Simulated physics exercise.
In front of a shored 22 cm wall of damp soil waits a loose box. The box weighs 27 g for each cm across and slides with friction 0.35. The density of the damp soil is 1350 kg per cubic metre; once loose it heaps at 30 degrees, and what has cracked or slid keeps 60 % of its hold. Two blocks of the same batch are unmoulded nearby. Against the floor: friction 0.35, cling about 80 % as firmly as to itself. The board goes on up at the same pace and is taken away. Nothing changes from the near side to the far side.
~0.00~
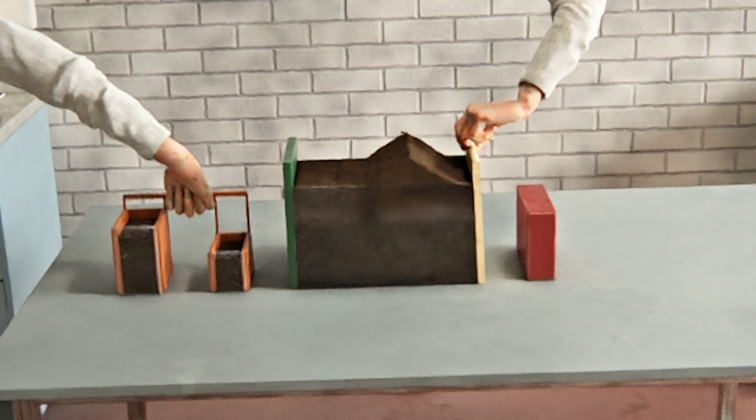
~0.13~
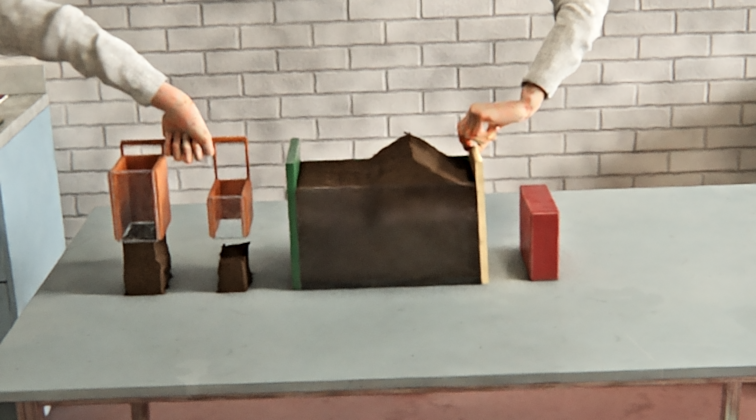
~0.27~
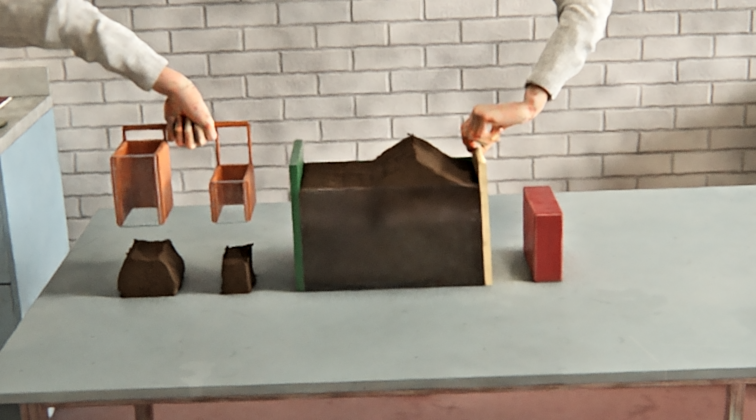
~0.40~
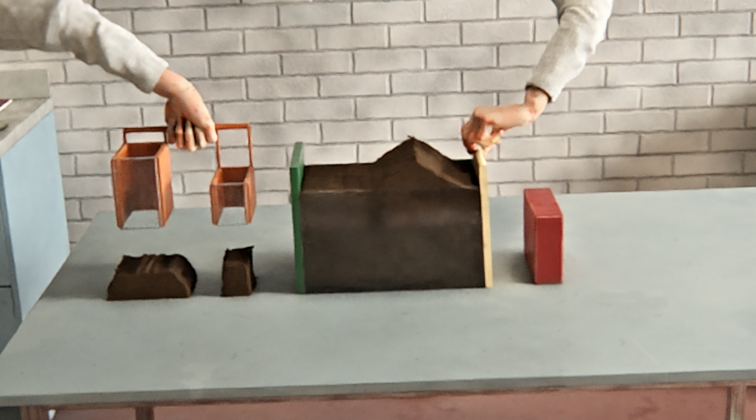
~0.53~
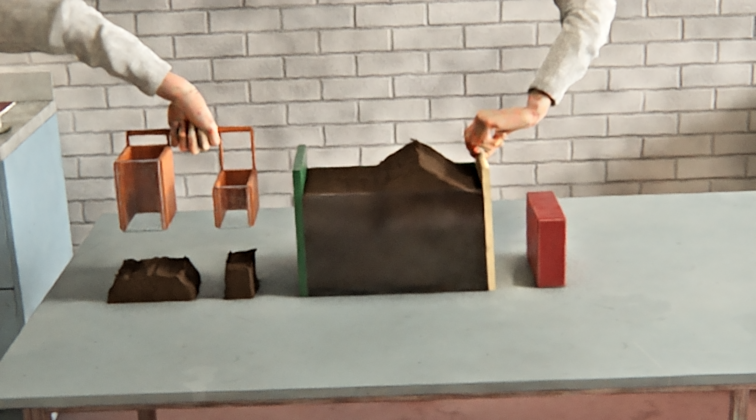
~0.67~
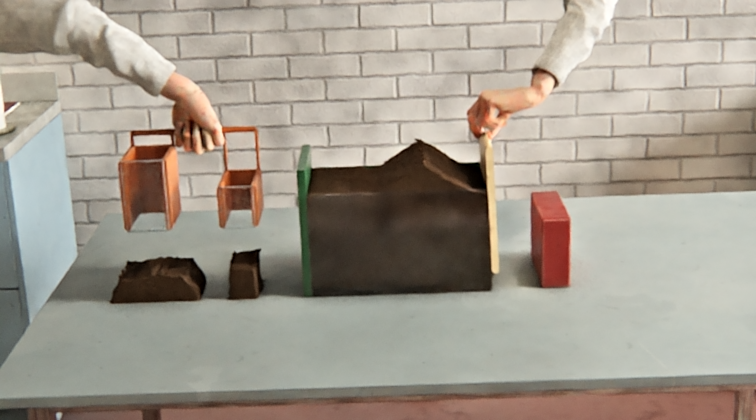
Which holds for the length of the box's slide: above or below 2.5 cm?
Expect above 2.5 cm.
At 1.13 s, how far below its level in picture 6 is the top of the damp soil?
Some 4.0 cm.
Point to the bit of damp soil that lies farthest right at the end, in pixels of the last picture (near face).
Near (574, 272).
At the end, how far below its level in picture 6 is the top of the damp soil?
Some 5.5 cm.
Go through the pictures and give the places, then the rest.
Top of the board at (474, 182), not yet moved; top of the damp soil at (412, 159); blocks stand 13 cm, 7.0 cm (left to right), in the first picture.
Top of the board at (477, 182), not yet moved; top of the damp soil at (415, 160); blocks stand 12 cm, 7.0 cm (left to right), in the second picture.
Top of the board at (480, 184), not yet moved; top of the damp soil at (419, 161); blocks stand 8.7 cm, 6.9 cm (left to right), in the third picture.
Top of the board at (481, 186), not yet moved; top of the damp soil at (419, 163); blocks stand 6.1 cm, 6.9 cm (left to right), in the fourth picture.
Top of the board at (484, 189), not yet moved; top of the damp soil at (422, 167); blocks stand 6.1 cm, 6.9 cm (left to right), in the fifth picture.
Top of the board at (487, 168), moved 4.2 cm; top of the damp soil at (426, 167); blocks stand 6.1 cm, 6.9 cm (left to right), in the sixth picture.
After 0.88 s, the box has not moved.
After 1.13 s, the box has not moved.
After 1.39 s, the box has been pushed 4.6 cm.
After 1.64 s, the box has been pushed 7.0 cm.
After 1.87 s, at the end, the box has been pushed 6.8 cm.
